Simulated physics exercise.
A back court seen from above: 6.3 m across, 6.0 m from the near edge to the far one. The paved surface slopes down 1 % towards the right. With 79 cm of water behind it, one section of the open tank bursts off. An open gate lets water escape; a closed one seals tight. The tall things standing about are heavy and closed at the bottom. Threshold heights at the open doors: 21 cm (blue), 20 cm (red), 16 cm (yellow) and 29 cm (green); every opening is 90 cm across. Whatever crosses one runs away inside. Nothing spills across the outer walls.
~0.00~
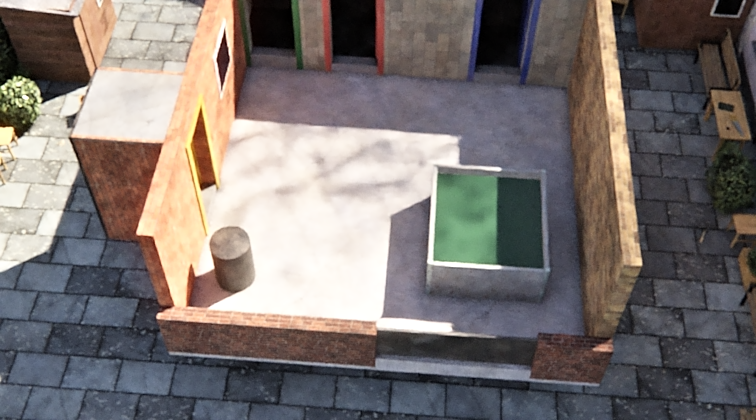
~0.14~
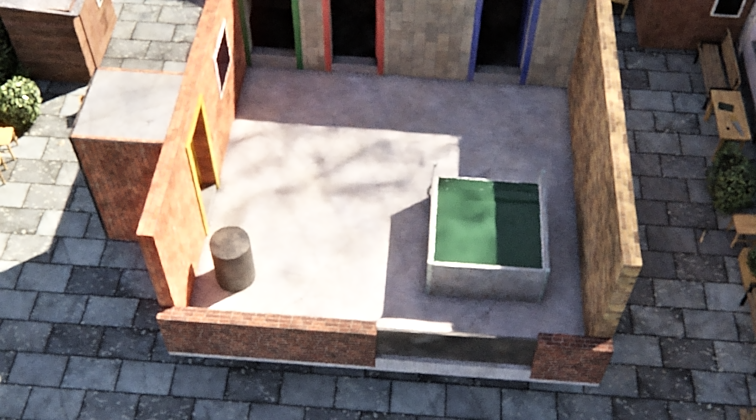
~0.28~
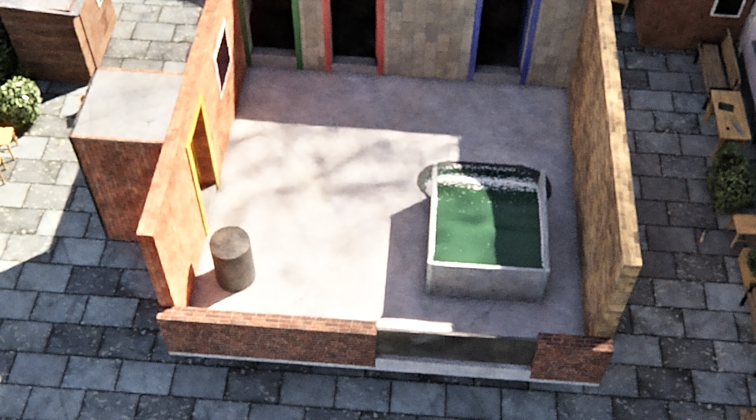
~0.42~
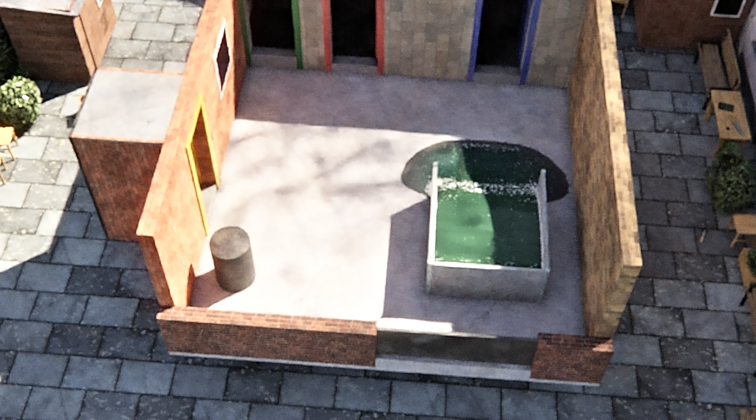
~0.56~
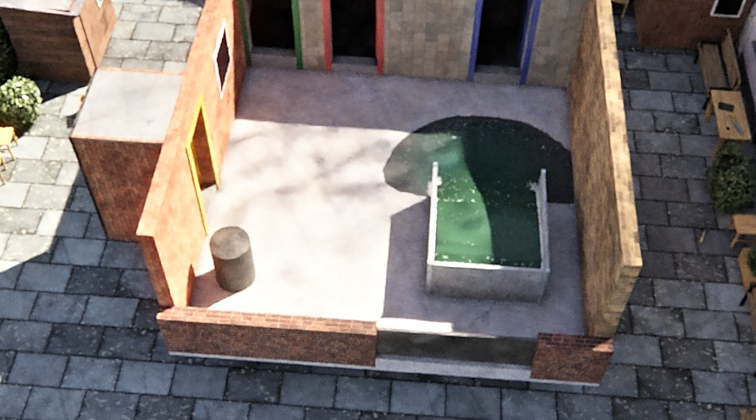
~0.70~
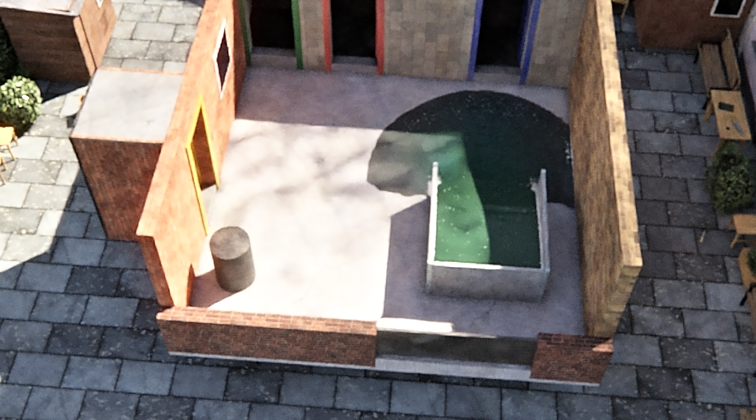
In a back court, green water bursts from the open tank's far side and spreads across the paving.
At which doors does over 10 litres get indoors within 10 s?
Door by door: At the blue door it goes over the limit; at the red door it stays under the limit; at the yellow door it keeps below the limit; at the green door it does not reach the limit.
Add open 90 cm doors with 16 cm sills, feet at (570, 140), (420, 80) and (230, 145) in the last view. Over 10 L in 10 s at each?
In that order: Past it, above, below.
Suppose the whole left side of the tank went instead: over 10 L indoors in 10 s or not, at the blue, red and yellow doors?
Against that limit: Blue not over, red under, yellow over.
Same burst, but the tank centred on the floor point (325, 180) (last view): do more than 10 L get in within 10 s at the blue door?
Against that limit: Blue under.
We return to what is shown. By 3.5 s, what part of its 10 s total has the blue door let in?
About 100 per cent.
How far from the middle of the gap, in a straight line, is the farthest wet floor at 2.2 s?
Some 5.2 m out.
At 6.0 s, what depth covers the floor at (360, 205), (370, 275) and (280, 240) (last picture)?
In that order: 2, 0 and 5 cm.
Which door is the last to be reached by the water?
It is the yellow one.
After 1.4 s water covers 30 % of the floor and is deepest (48 cm) near (559, 90); blue door 40 cm at the sill, 54 L in, red door not reached, yellow door not reached, green door not reached.
After 2.2 s water covers 35 % of the floor and is deepest (45 cm) near (550, 89); blue door 41 cm at the sill, 141 L in, red door 18 cm at the sill, 0 L in, yellow door not reached, green door 4 cm at the sill, 0 L in.
After 3.5 s water covers 45 % of the floor and is deepest (25 cm) near (247, 68); blue door 22 cm at the sill, 211 L in, red door 13 cm at the sill, 0 L in, yellow door not reached, green door 13 cm at the sill, 0 L in.
After 6.0 s water covers 80 % of the floor and is deepest (21 cm) near (184, 330); blue door 10 cm at the sill, 214 L in, red door 7 cm at the sill, 0 L in, yellow door 9 cm at the sill, 0 L in, green door 14 cm at the sill, 0 L in.
After 10.0 s water covers 100 % of the floor and is deepest (19 cm) near (573, 311); blue door 6 cm at the sill, 214 L in, red door 6 cm at the sill, 0 L in, yellow door 7 cm at the sill, 0 L in, green door 5 cm at the sill, 0 L in.
